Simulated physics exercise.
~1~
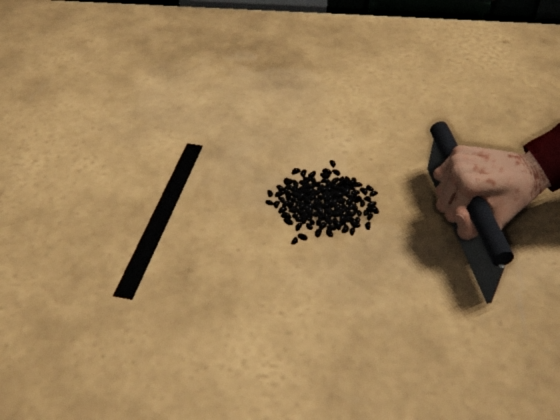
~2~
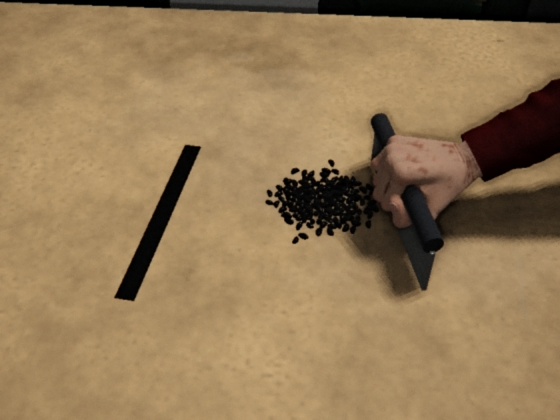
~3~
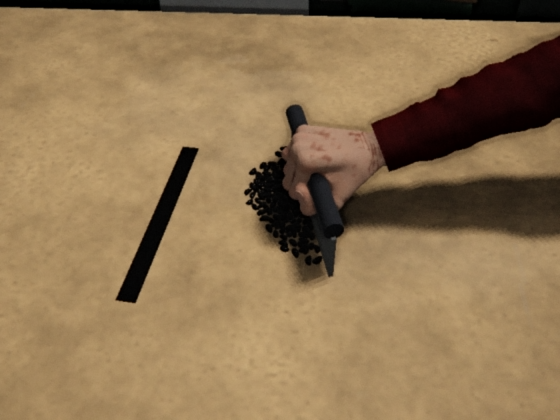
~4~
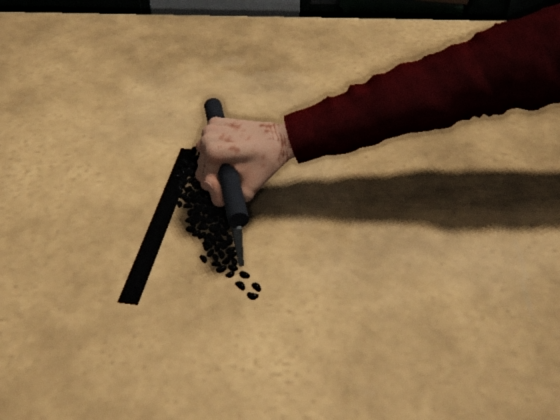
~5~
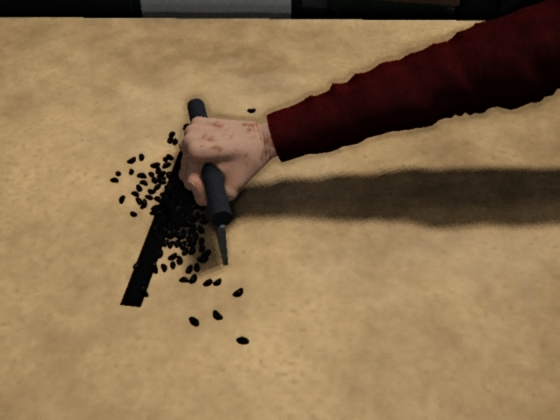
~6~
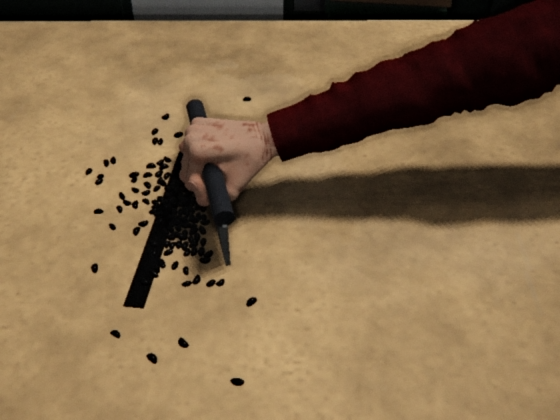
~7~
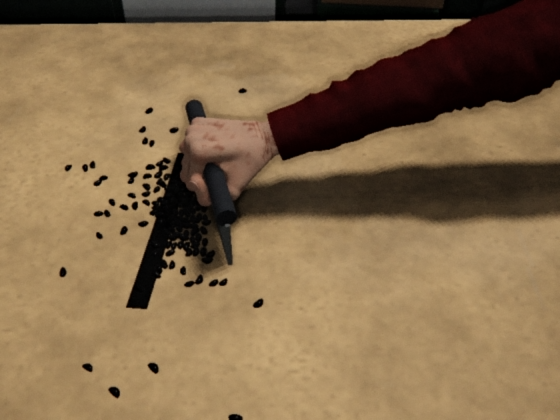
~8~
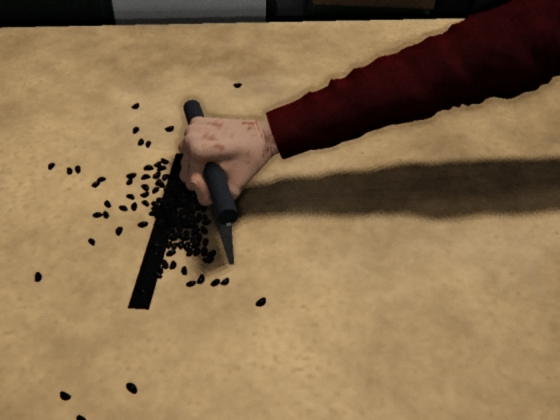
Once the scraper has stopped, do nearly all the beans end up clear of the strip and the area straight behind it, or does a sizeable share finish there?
A sizeable share of the beans finishes on the strip or straight behind it, although many others lie elsewhere.
